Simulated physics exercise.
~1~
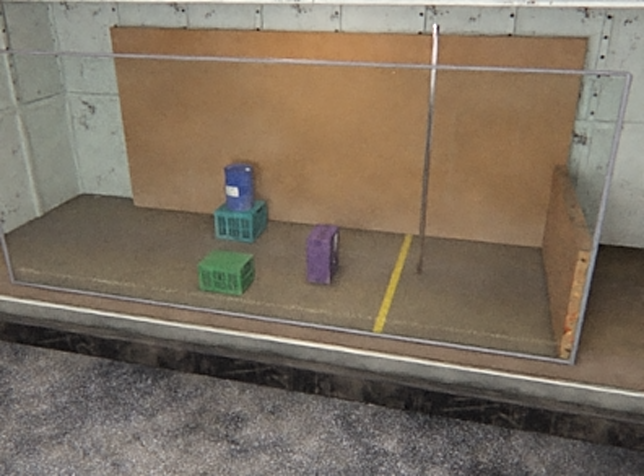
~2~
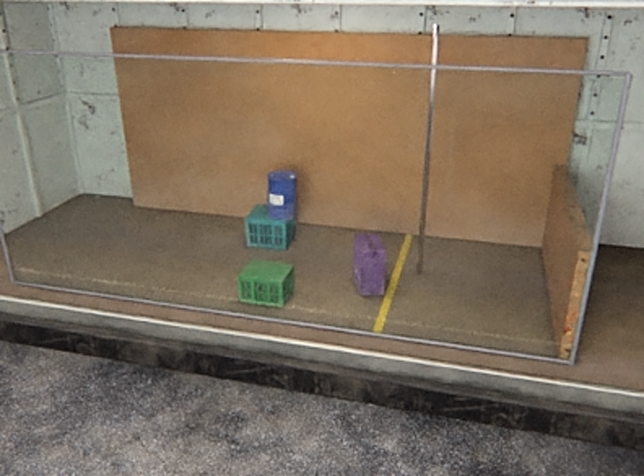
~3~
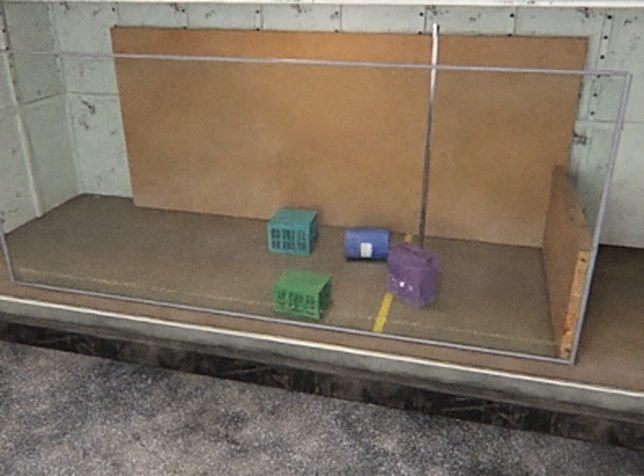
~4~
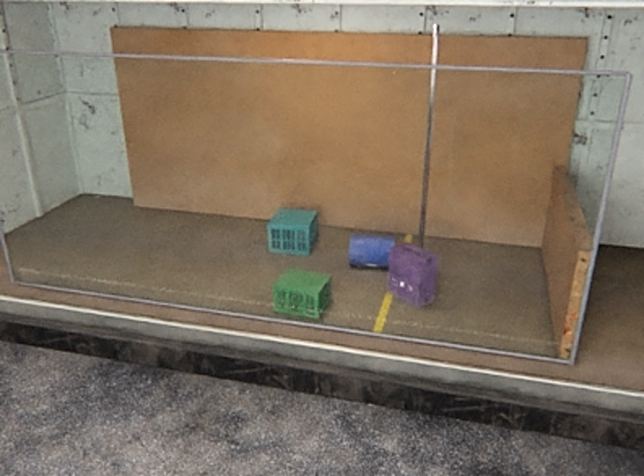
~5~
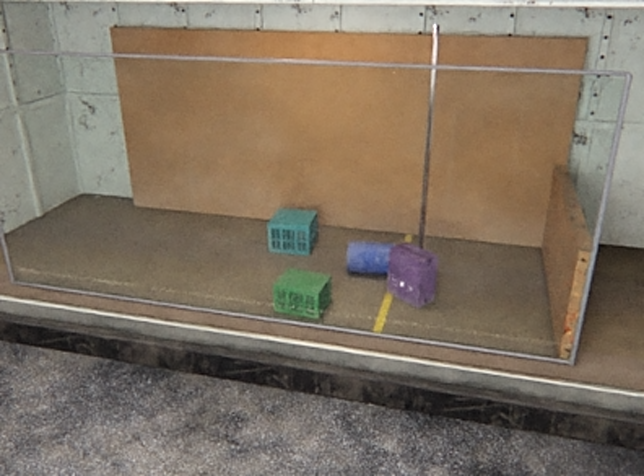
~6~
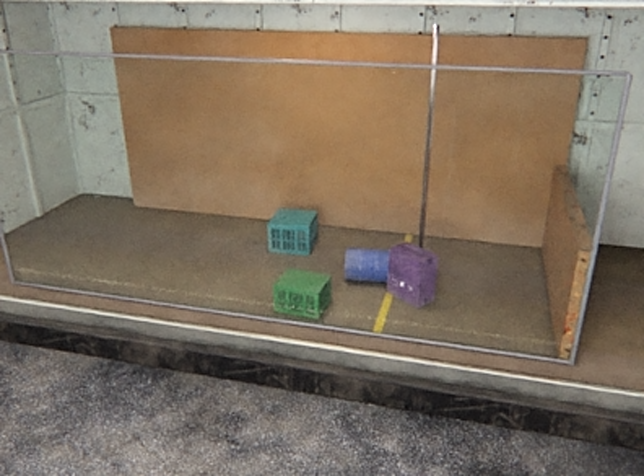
In the video, a blue drum standing on a teal crate, a green crate and a purple pack slide right across a bay; the drum topples onto its side and rolls slightly forward, the pack ends past the yellow line, and both crates stop short of it.
